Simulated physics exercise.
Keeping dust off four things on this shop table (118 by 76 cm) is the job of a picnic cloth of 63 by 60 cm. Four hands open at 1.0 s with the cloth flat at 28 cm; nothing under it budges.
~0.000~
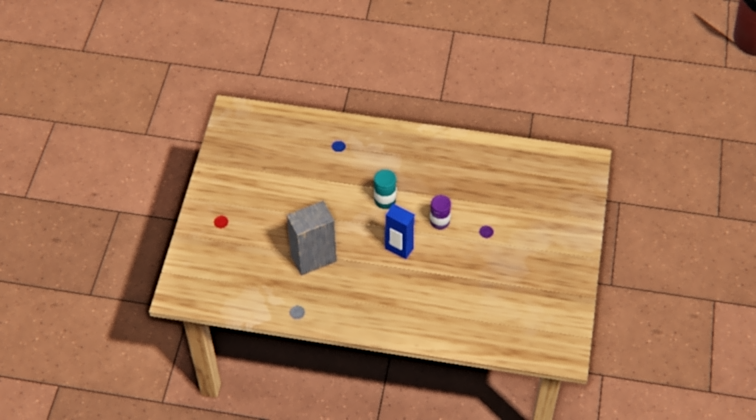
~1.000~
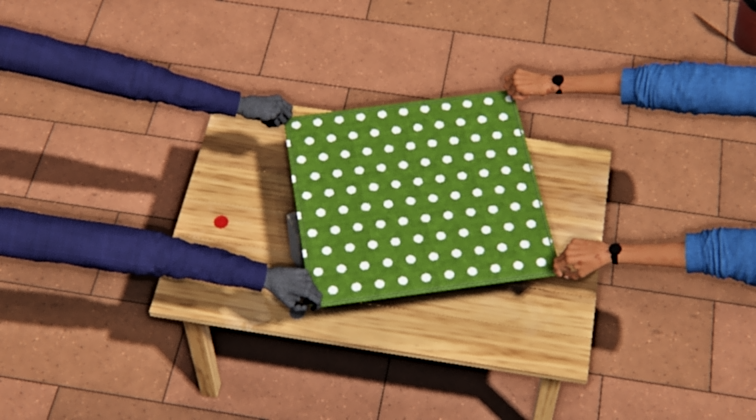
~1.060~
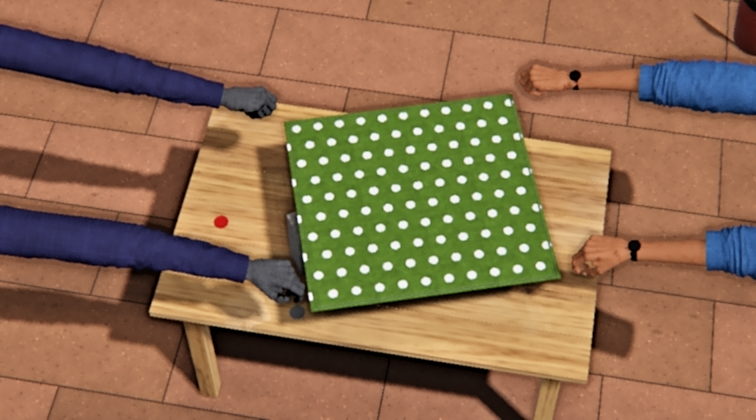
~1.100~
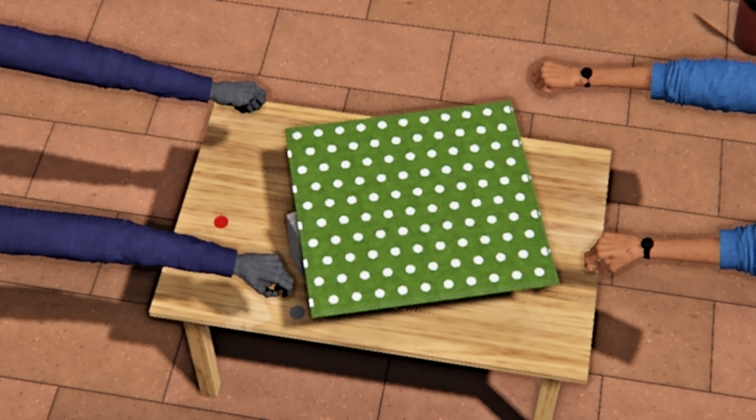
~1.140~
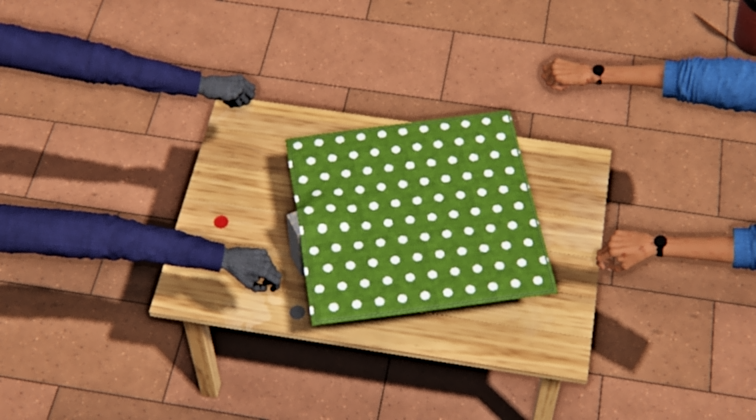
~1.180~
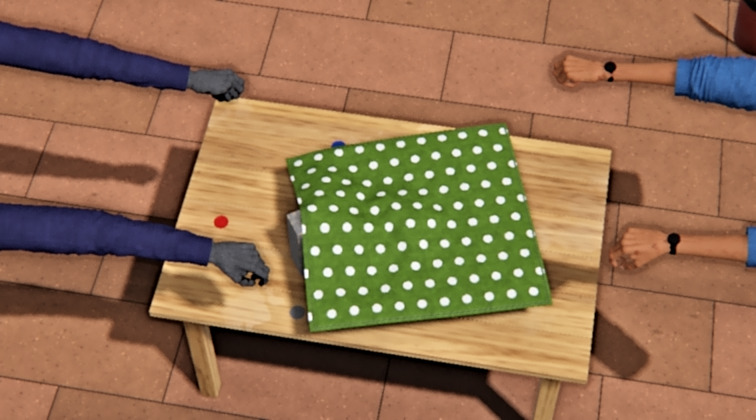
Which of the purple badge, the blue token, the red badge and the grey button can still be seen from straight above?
The purple badge vanishes under it, the blue token remains in the open, the red badge stays uncovered, the grey button stays uncovered.
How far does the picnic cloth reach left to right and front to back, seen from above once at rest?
About 66 cm wide by 62 cm front to back.
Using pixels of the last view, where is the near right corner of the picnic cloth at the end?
Around pixel (523, 327).
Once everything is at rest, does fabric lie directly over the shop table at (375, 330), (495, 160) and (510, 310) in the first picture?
Left clear, left clear, draped over - in the order asked.
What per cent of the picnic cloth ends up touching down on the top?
30 %, roughly.
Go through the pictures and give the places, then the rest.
Purple badge (486, 232); blue token (339, 146); red badge (221, 222); grey button (297, 312); grey block (310, 217), 21 cm tall; purple tin (441, 203), 9 cm tall; teal tin (385, 178), 11 cm tall; blue box (400, 214), 17 cm tall, in the first frame.
Picnic cloth corners (311, 308) (284, 118) (512, 90) (562, 275); highest point 28 cm, lowest 28 cm, in the second frame.
Picnic cloth corners (312, 312) (284, 122); highest point 26 cm, lowest 26 cm, in the third frame.
Picnic cloth corners (312, 318) (285, 129); highest point 23 cm, lowest 23 cm, in the fourth frame.
Picnic cloth corners (313, 326) (286, 140); highest point 21 cm, lowest 19 cm, in the fifth frame.
Picnic cloth corners (310, 332) (286, 159) (506, 124) (553, 305); highest point 22 cm, lowest 13 cm, in the sixth frame.
By 1.4 s, 30 % of it is down, spanning 65 by 61 cm, above purple badge.
By 1.5 s, 30 % of it is down, spanning 66 by 61 cm, above purple badge.
By 1.7 s, 30 % of it is down, spanning 66 by 61 cm, above purple badge.
By 1.9 s, 30 % of it is down, spanning 66 by 61 cm, above purple badge.
By 2.7 s, 30 % of it is down, spanning 66 by 61 cm, above purple badge.
